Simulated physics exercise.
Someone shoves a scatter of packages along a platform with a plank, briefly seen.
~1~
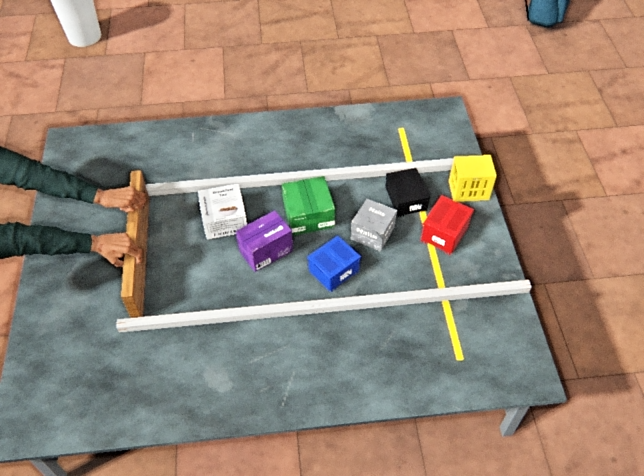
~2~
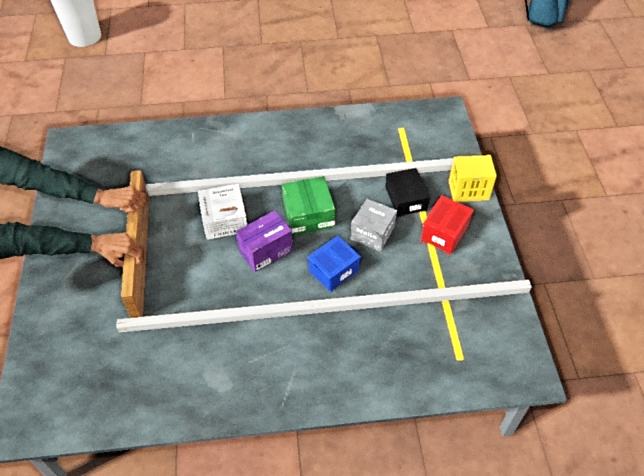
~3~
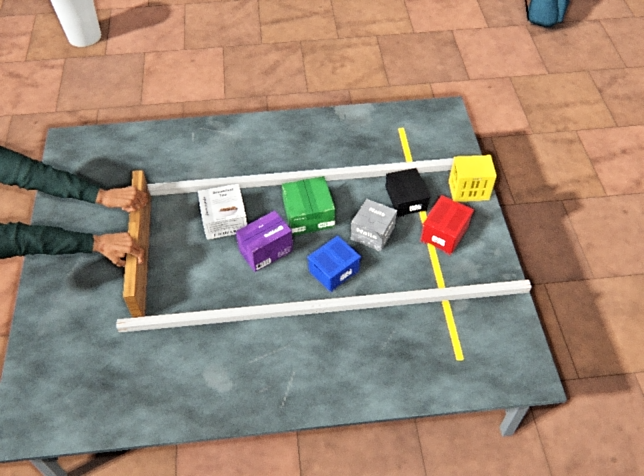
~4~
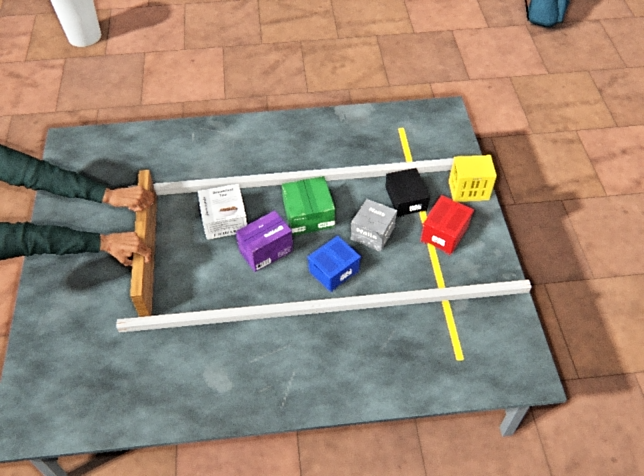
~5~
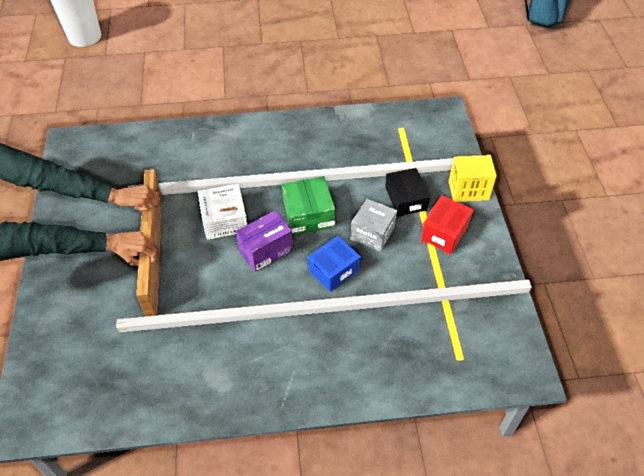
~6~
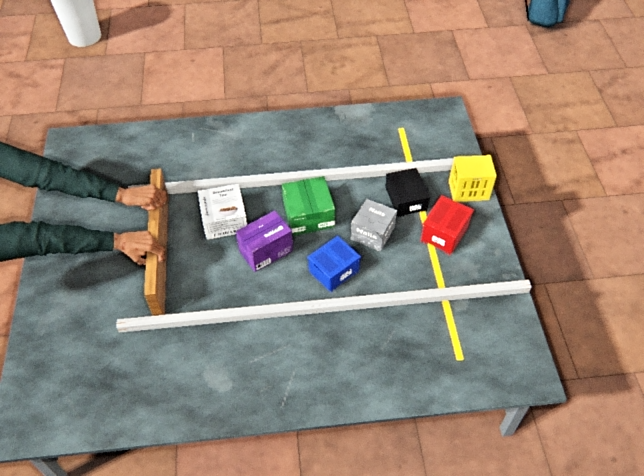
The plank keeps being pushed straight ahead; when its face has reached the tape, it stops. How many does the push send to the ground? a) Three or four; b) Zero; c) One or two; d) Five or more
(a) Three or four.
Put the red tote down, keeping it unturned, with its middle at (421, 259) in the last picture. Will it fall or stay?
It is safe.
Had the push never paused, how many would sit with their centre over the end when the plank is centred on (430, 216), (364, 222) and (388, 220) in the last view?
Taking the three positions in turn, the counts come to 3, 0 and 1.
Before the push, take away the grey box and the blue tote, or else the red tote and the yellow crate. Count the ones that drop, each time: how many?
The count is 2 in the first case and 1 in the second.
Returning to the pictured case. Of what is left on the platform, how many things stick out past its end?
I get 1.
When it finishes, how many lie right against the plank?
3 touch it.
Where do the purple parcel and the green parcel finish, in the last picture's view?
Middles: Around (455, 234) and around (484, 190).
A little later, none off yet; yellow crate at rest near (472, 179); red tote at rest near (446, 226); black tote at rest near (407, 192).
When it is over, the number that fall off is three or four; down, black tote, red tote and yellow crate.
